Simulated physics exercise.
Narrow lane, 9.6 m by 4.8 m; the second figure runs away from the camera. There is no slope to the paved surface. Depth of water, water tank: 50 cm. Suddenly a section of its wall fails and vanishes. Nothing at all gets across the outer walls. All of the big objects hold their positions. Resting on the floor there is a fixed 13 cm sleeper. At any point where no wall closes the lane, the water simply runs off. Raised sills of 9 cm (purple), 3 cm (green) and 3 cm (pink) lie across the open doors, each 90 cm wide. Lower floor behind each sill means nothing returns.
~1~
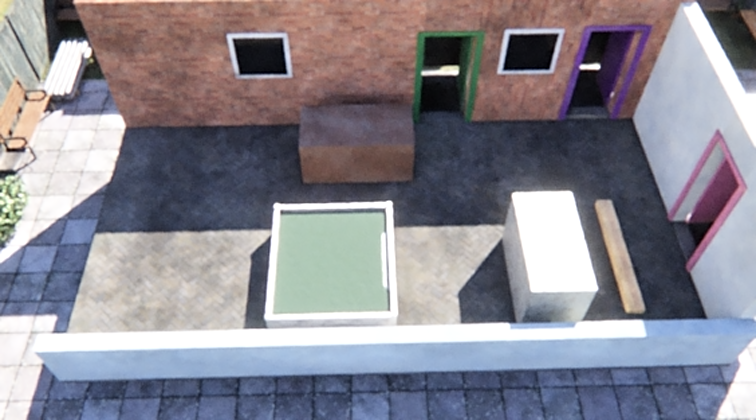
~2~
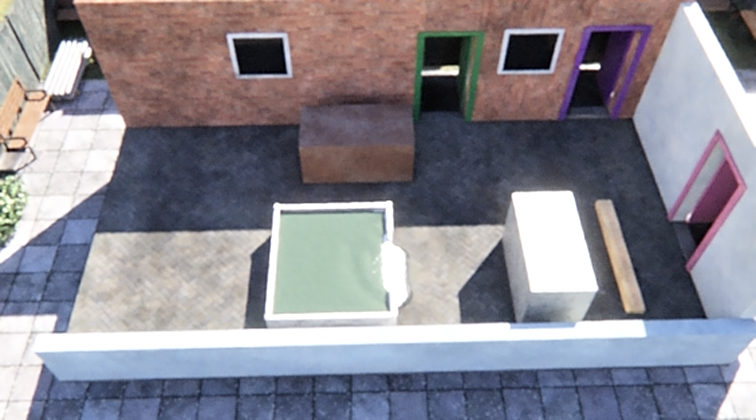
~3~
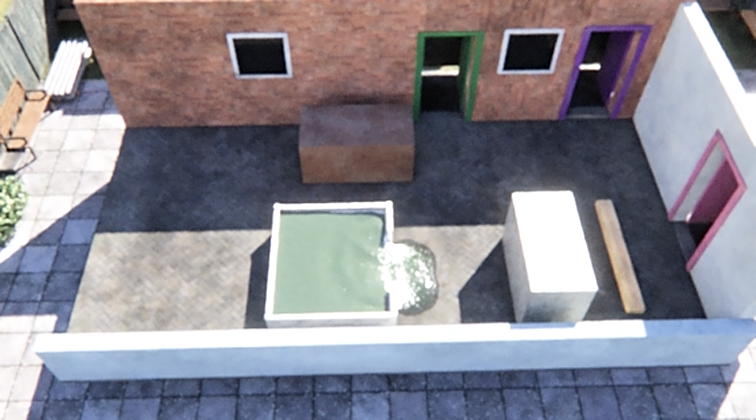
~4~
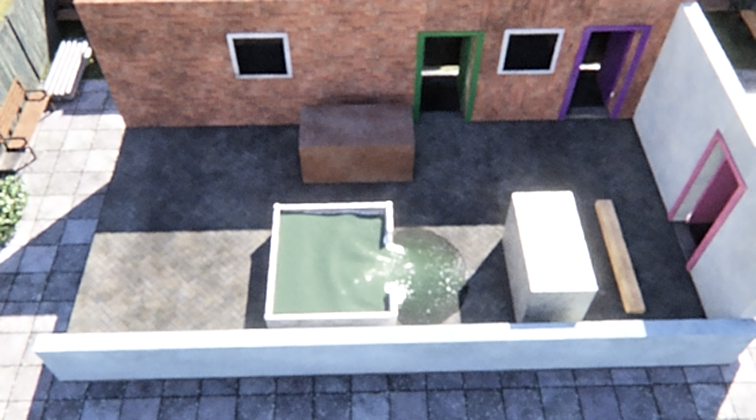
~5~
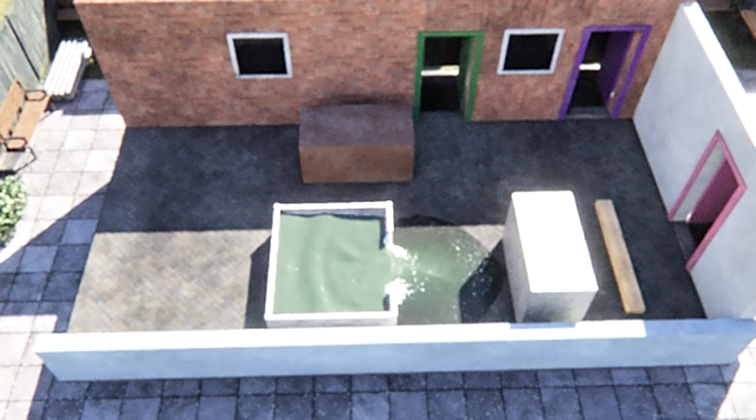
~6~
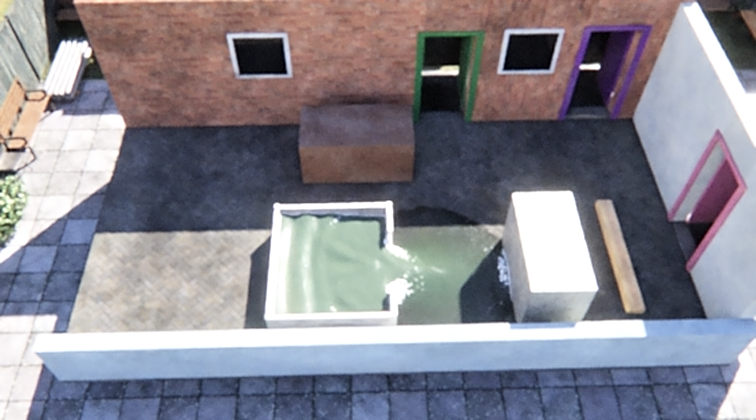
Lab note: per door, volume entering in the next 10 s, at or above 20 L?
Result: The purple door fails to clear the limit; the green door clears the limit; the pink door clears the limit.
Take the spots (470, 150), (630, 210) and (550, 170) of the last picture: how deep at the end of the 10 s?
Depths: About 7, 7 and 3 centimetres.
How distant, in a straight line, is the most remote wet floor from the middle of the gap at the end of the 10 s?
5.8 m.
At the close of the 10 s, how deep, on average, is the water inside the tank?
Mean depth: Some 8 cm.
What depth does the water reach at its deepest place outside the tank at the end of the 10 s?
It gets to some 9 cm.
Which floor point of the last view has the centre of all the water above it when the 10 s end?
Near (468, 229).
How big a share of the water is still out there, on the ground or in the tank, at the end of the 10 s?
Around 90 per cent of the water.
A moment later water covers 15 % of the floor and is deepest (30 cm) near (514, 347); purple door not reached, green door not reached, pink door not reached.
Soon after water covers 25 % of the floor and is deepest (28 cm) near (507, 305); purple door not reached, green door not reached, pink door not reached.
Next water covers 35 % of the floor and is deepest (18 cm) near (460, 296); purple door 8 cm at the sill, 0 L in, green door 6 cm at the sill, 1 L in, pink door 1 cm at the sill, 0 L in.
Later on water covers 55 % of the floor and is deepest (13 cm) near (502, 275); purple door 9 cm at the sill, 0 L in, green door 9 cm at the sill, 40 L in, pink door 4 cm at the sill, 0 L in.
At the end water covers 60 % of the floor and is deepest (9 cm) near (657, 343); purple door 6 cm at the sill, 1 L in, green door 7 cm at the sill, 85 L in, pink door 7 cm at the sill, 39 L in.
